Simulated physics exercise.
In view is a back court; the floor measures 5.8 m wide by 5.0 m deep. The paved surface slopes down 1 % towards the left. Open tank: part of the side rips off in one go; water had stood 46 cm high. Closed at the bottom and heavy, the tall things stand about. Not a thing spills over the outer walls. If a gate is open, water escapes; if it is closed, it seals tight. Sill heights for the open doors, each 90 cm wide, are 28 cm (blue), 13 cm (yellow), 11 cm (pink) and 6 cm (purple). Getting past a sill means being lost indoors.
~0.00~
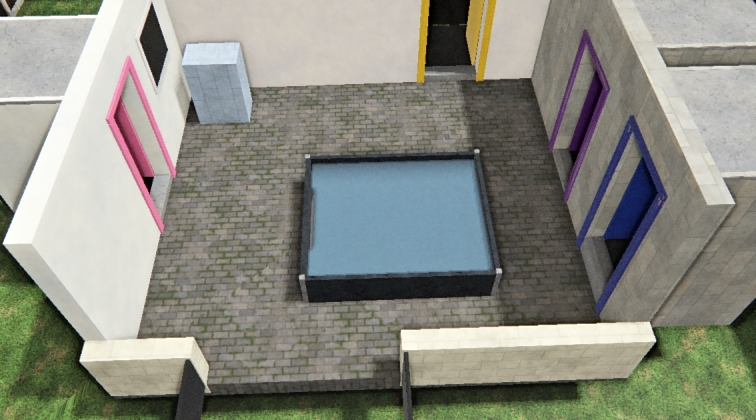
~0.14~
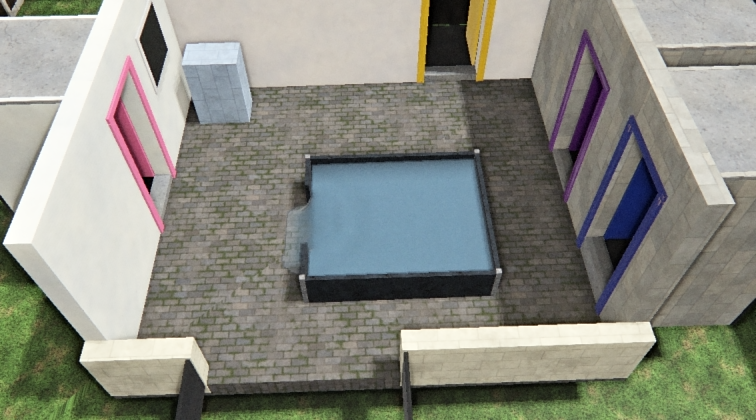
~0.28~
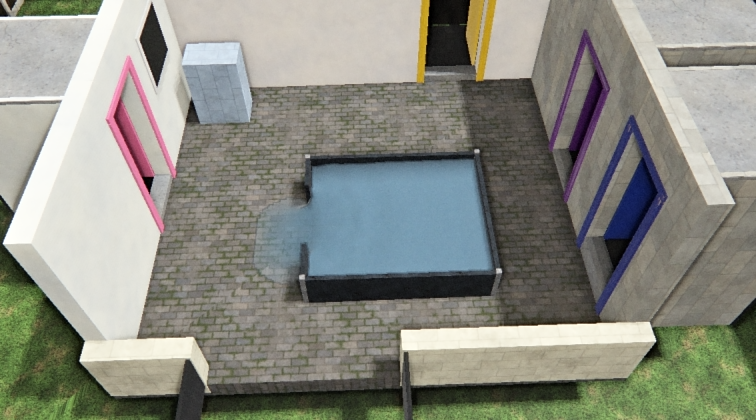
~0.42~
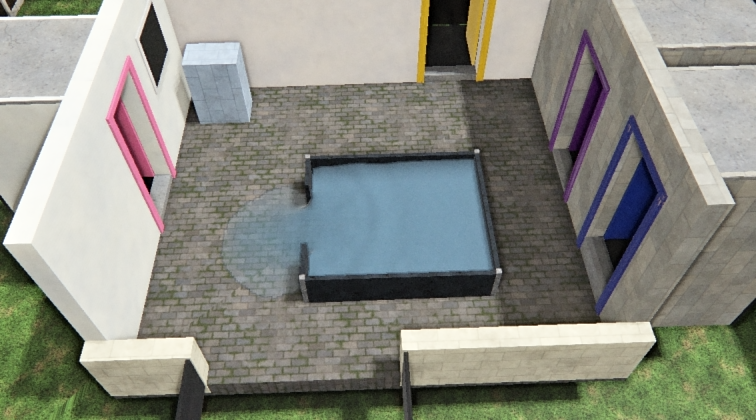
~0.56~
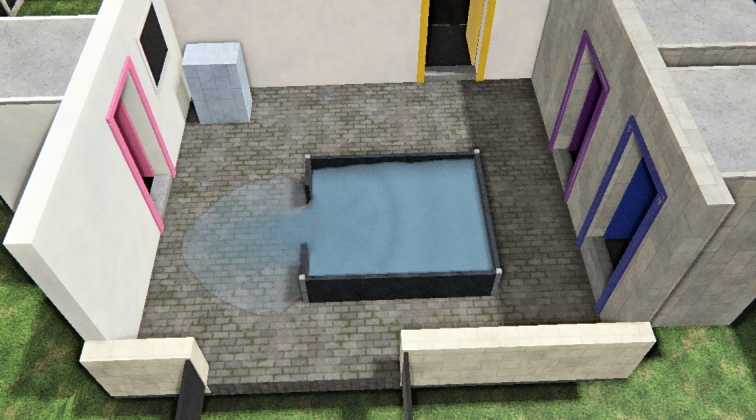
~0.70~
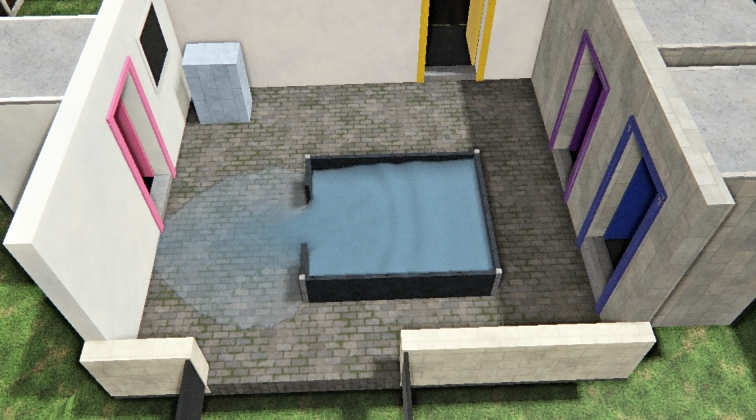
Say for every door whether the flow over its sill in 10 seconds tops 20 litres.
At the end, at the blue door the amount will not overshoot the limit; at the yellow door the amount will not overshoot the limit; at the pink door the amount will overshoot the limit; at the purple door the amount will not overshoot the limit.
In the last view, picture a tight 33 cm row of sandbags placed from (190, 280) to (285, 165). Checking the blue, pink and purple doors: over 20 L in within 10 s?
Note - blue: Limit held; pink: Limit held; purple: Limit held.
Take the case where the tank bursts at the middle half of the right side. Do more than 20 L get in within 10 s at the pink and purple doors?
Lab note: Vs limit, pink door inside limit; purple door limit exceeded.
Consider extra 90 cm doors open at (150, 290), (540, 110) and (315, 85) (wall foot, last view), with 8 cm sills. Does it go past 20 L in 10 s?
Taking them in order, the first gets enough, the second too little and the third too little.
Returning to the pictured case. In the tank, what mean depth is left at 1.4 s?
The mean depth is around 35 cm.
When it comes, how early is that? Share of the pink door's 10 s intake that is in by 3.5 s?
Share: ~ 70 %.
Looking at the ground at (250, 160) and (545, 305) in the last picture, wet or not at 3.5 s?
In that order: Under water, still dry.
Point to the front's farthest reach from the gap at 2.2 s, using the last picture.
That's around (192, 96) in the last picture.
After 1.4 s water covers 25 % of the floor and is deepest (28 cm) near (302, 240); blue door not reached, yellow door not reached, pink door 22 cm at the sill, 8 L in, purple door not reached.
After 2.2 s water covers 30 % of the floor and is deepest (31 cm) near (135, 354); blue door not reached, yellow door not reached, pink door 22 cm at the sill, 43 L in, purple door not reached.
After 3.5 s water covers 45 % of the floor and is deepest (24 cm) near (192, 96); blue door not reached, yellow door not reached, pink door 18 cm at the sill, 96 L in, purple door not reached.
After 6.0 s water covers 80 % of the floor and is deepest (18 cm) near (132, 368); blue door 5 cm at the sill, 0 L in, yellow door 3 cm at the sill, 0 L in, pink door 15 cm at the sill, 126 L in, purple door not reached.
After 10.0 s water covers 95 % of the floor and is deepest (12 cm) near (195, 134); blue door 4 cm at the sill, 0 L in, yellow door 4 cm at the sill, 0 L in, pink door 10 cm at the sill, 134 L in, purple door 6 cm at the sill, 0 L in.
